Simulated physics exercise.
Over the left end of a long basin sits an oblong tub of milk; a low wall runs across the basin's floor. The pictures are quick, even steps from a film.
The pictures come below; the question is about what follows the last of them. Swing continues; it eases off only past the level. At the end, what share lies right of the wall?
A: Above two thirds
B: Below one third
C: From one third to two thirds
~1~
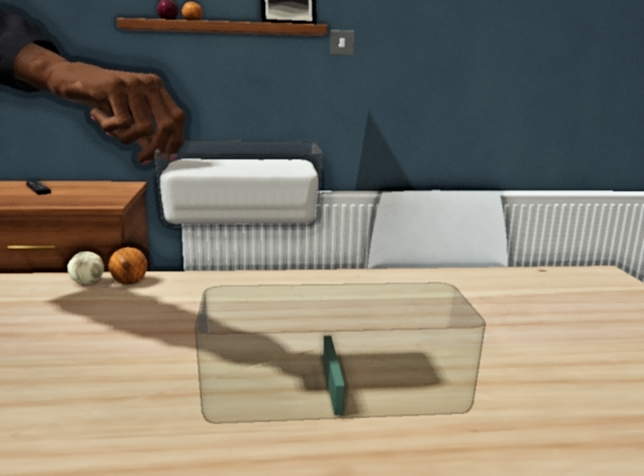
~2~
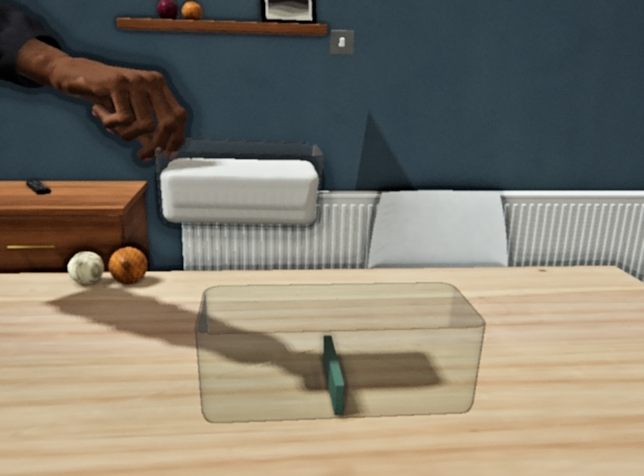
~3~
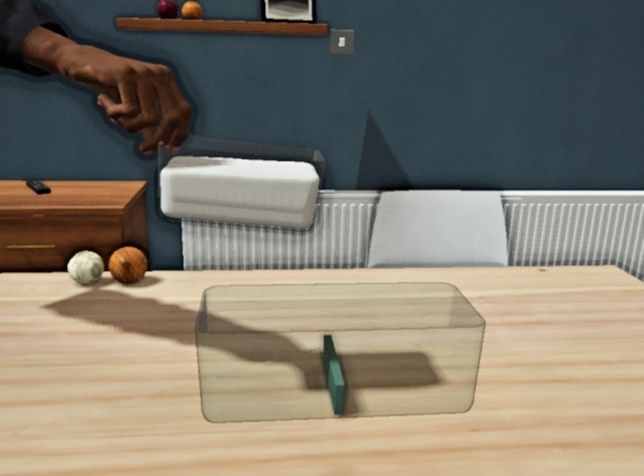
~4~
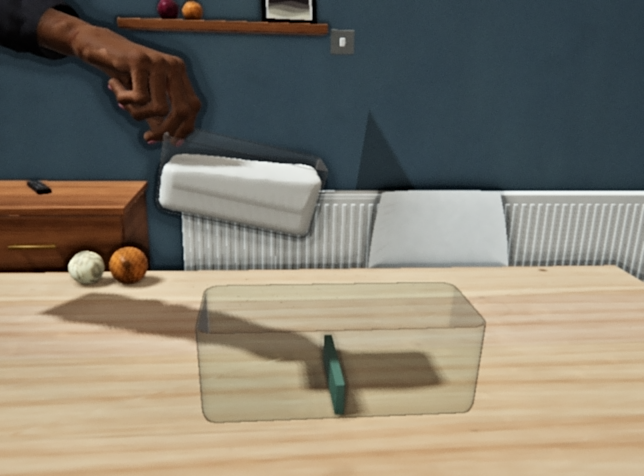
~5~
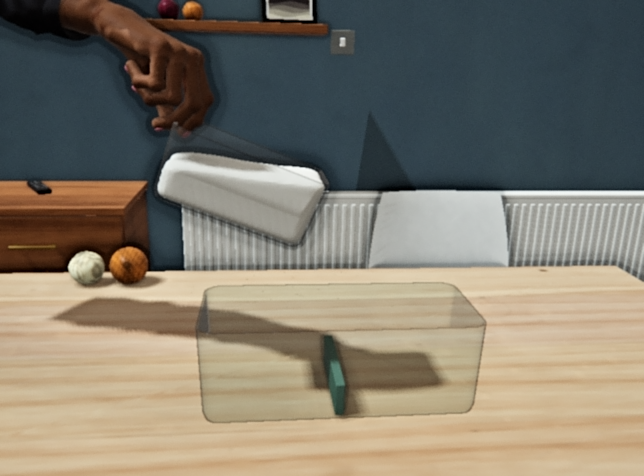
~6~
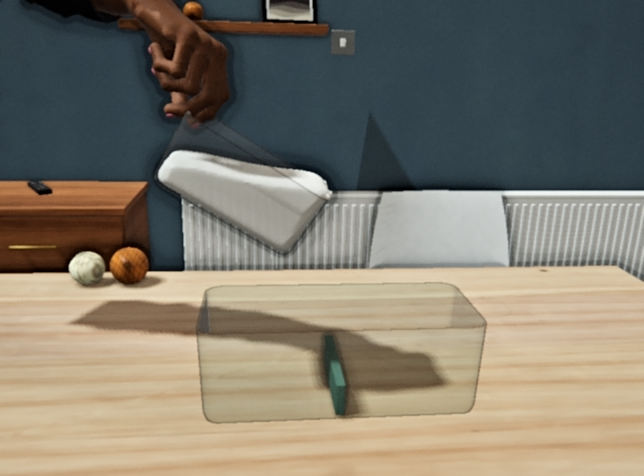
The answer is C.
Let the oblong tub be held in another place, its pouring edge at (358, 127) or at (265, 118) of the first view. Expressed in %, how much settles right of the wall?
Close to 70 % for the first start and close to 30 % for the second.
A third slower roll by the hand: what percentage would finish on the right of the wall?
Some 65 per cent.
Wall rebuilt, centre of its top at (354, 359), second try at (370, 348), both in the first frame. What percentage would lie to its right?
Respectively 45 and 25 per cent, approximately.
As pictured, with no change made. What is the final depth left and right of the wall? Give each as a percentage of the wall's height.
Left side 40 percent, right side 60 percent.
A moment on, the oblong tub is tipped on its side and 22 per cent is still to pour, 0 is left of the wall and 25 right of it.
Next, the oblong tub is tipped right over and 5 per cent is still to pour, 17 is left of the wall and 65 right of it.
Then the oblong tub is tipped right over and 1 per cent is still to pour, 26 is left of the wall and 63 right of it.
Later the oblong tub is tipped right over and 0 per cent is still to pour, 32 is left of the wall and 60 right of it.
In the end 34 per cent lies left of the wall, 57 right of it and 8 outside.
